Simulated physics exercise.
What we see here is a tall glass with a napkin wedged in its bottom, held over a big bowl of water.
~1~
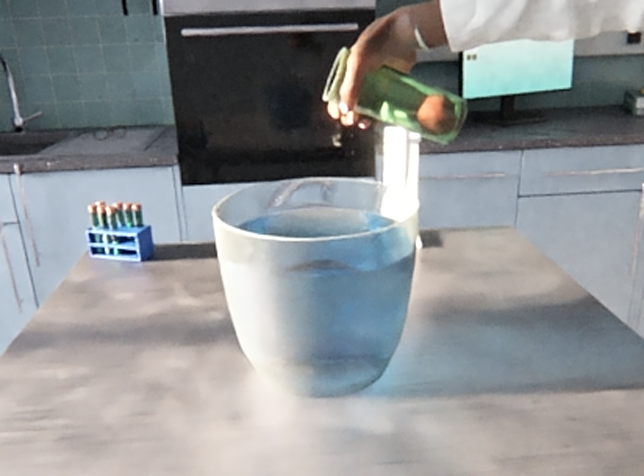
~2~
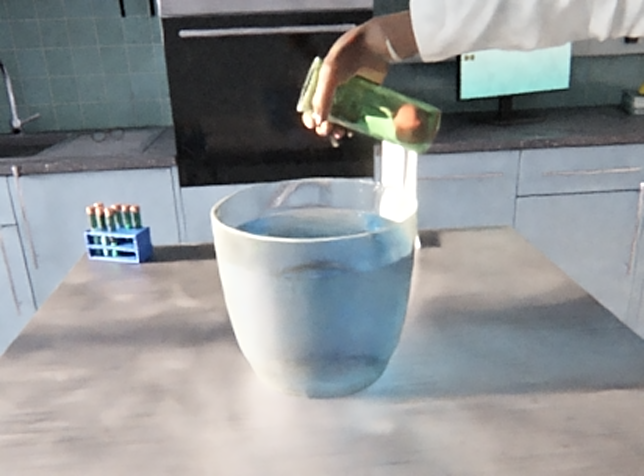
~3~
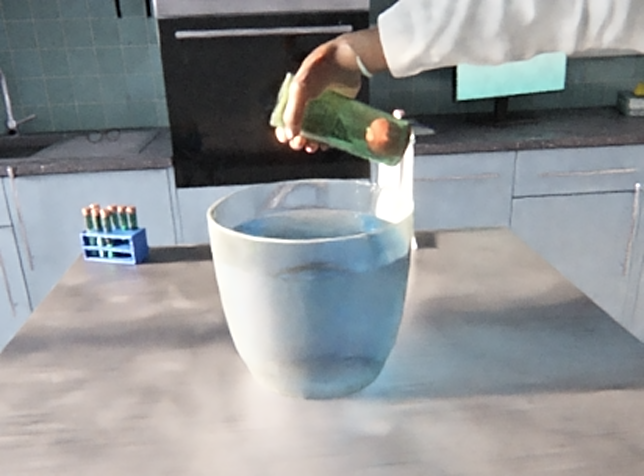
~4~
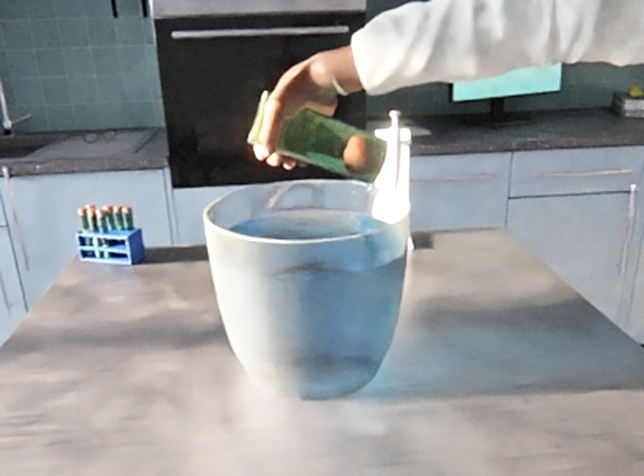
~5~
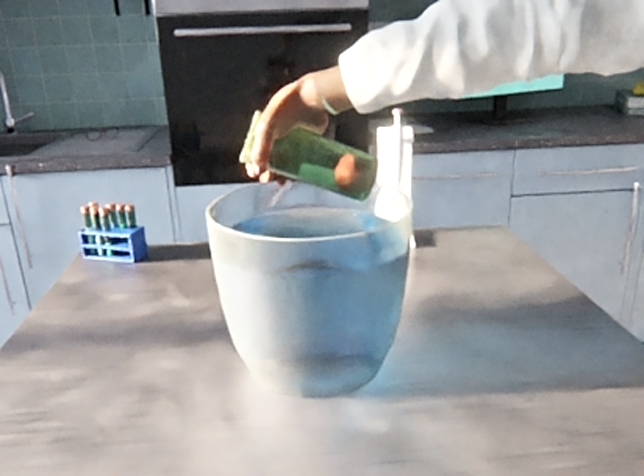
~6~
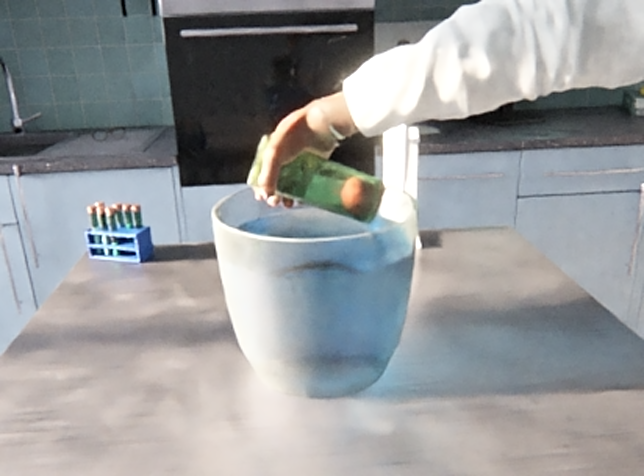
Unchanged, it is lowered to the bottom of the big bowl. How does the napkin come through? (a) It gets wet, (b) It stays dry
It gets wet (a).
Shortly, the tall glass enters the water.
Then, water pours in as the air escapes.
At the finish, the tall glass is under, flooded, and the napkin is wet.
